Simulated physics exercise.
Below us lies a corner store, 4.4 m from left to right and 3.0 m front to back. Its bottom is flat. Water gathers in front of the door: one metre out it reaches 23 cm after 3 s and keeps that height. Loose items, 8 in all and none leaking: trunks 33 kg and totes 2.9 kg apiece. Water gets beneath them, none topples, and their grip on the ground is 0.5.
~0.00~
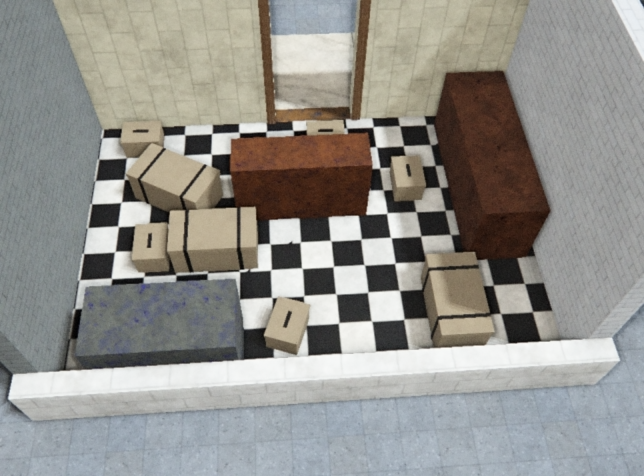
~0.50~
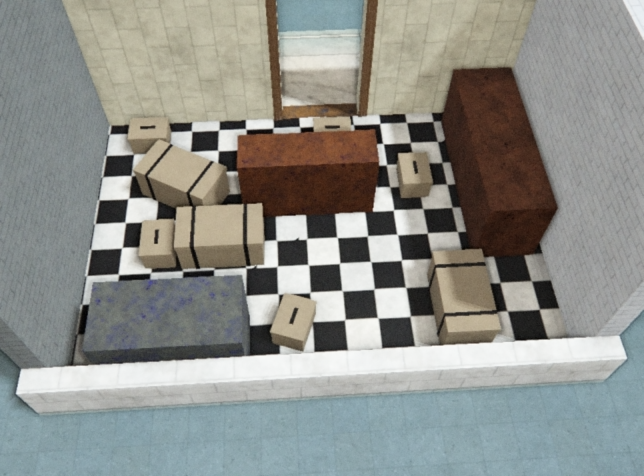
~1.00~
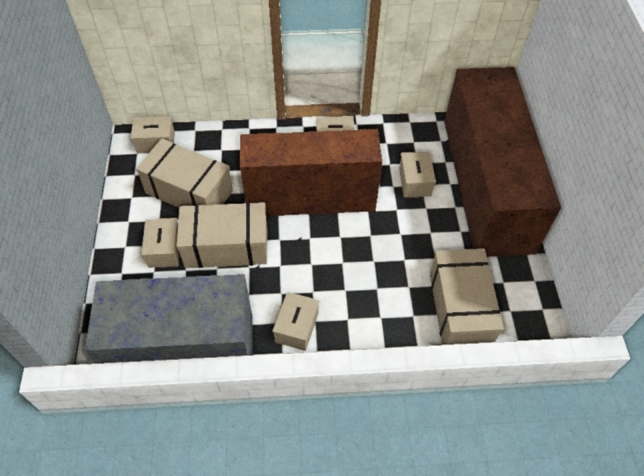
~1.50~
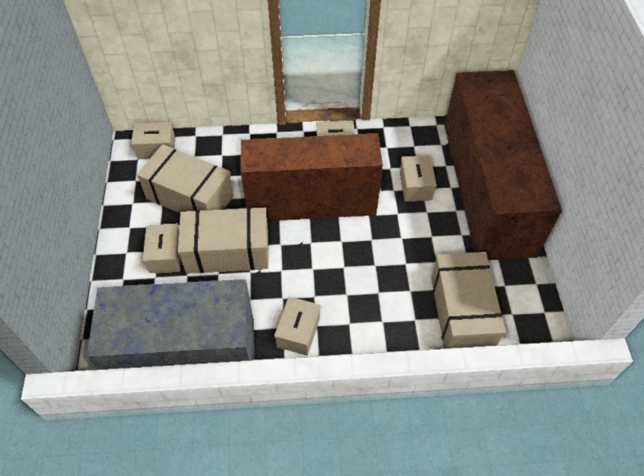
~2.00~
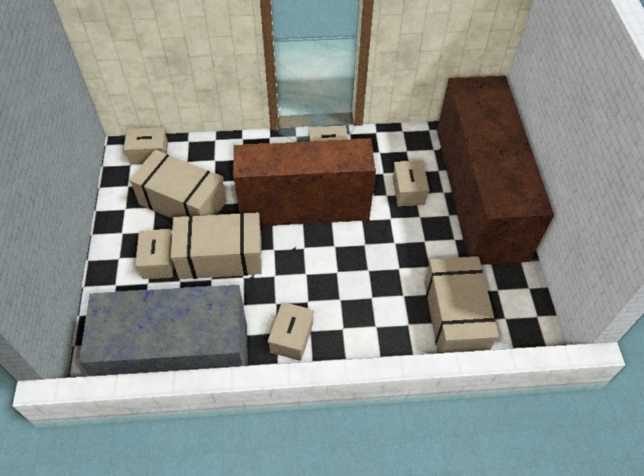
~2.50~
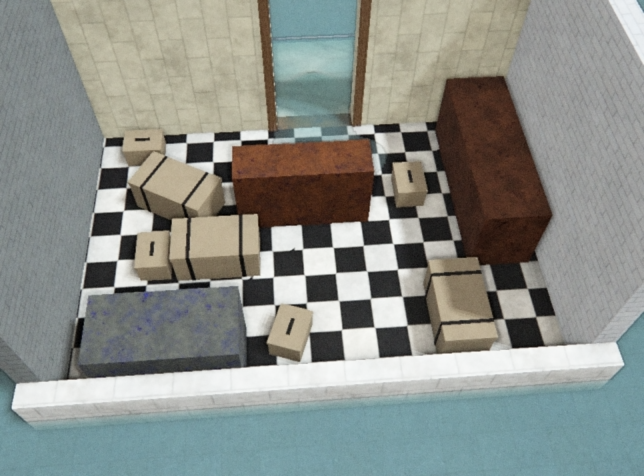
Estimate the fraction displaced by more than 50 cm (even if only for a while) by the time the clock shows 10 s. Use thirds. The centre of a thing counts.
That comes to from one to two thirds.
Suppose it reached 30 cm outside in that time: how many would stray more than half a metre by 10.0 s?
Then 5.
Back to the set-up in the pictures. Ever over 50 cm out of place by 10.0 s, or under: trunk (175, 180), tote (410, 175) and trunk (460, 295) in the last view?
In that order: Less, past it, less.
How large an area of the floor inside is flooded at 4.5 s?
Roughly 4.5 m2.
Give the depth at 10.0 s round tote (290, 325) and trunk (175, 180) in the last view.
Roughly 9 and 9 cm.
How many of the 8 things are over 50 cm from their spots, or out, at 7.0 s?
I count 3.
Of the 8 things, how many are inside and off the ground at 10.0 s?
5 of them.
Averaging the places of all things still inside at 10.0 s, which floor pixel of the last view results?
At about (248, 298).
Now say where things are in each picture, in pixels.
A tote at (326, 131) rests on the ground; a trunk at (459, 292) rests on the ground; water covers 0.0 m2; 0 of 8 have shifted, in the first frame.
A tote at (332, 127) rests on the ground; a trunk at (466, 289), on the bottom; water covers 0.0 m2; 0 of 8 have shifted, in the second frame.
A tote at (335, 127) rests on the ground; a trunk at (468, 289), on the bottom; 0.0 m2 under water; 0 of 8 have shifted, in the third frame.
A tote at (336, 131) rests on the ground; a trunk at (470, 292) rests on the ground; 0.0 m2 under water; 0 of 8 have shifted, in the fourth frame.
A tote at (329, 137), on the bottom; a trunk at (463, 297), on the bottom; 0.2 m2 under water; 0 of 8 have shifted, in the fifth frame.
A tote is out of sight; a trunk at (462, 297) rests on the ground; water covers 0.9 m2; 1 of 8 have shifted, in the sixth frame.
After 3.5 s 1 of 8 are over 50 cm from their spots; 1 afloat.
After 4.5 s 2 of 8 are over 50 cm from their spots; 3 afloat.
After 7.0 s 3 of 8 are over 50 cm from their spots; 2 afloat.
After 10.0 s 3 of 8 are over 50 cm from their spots, and 3 have been at some point; 5 afloat.
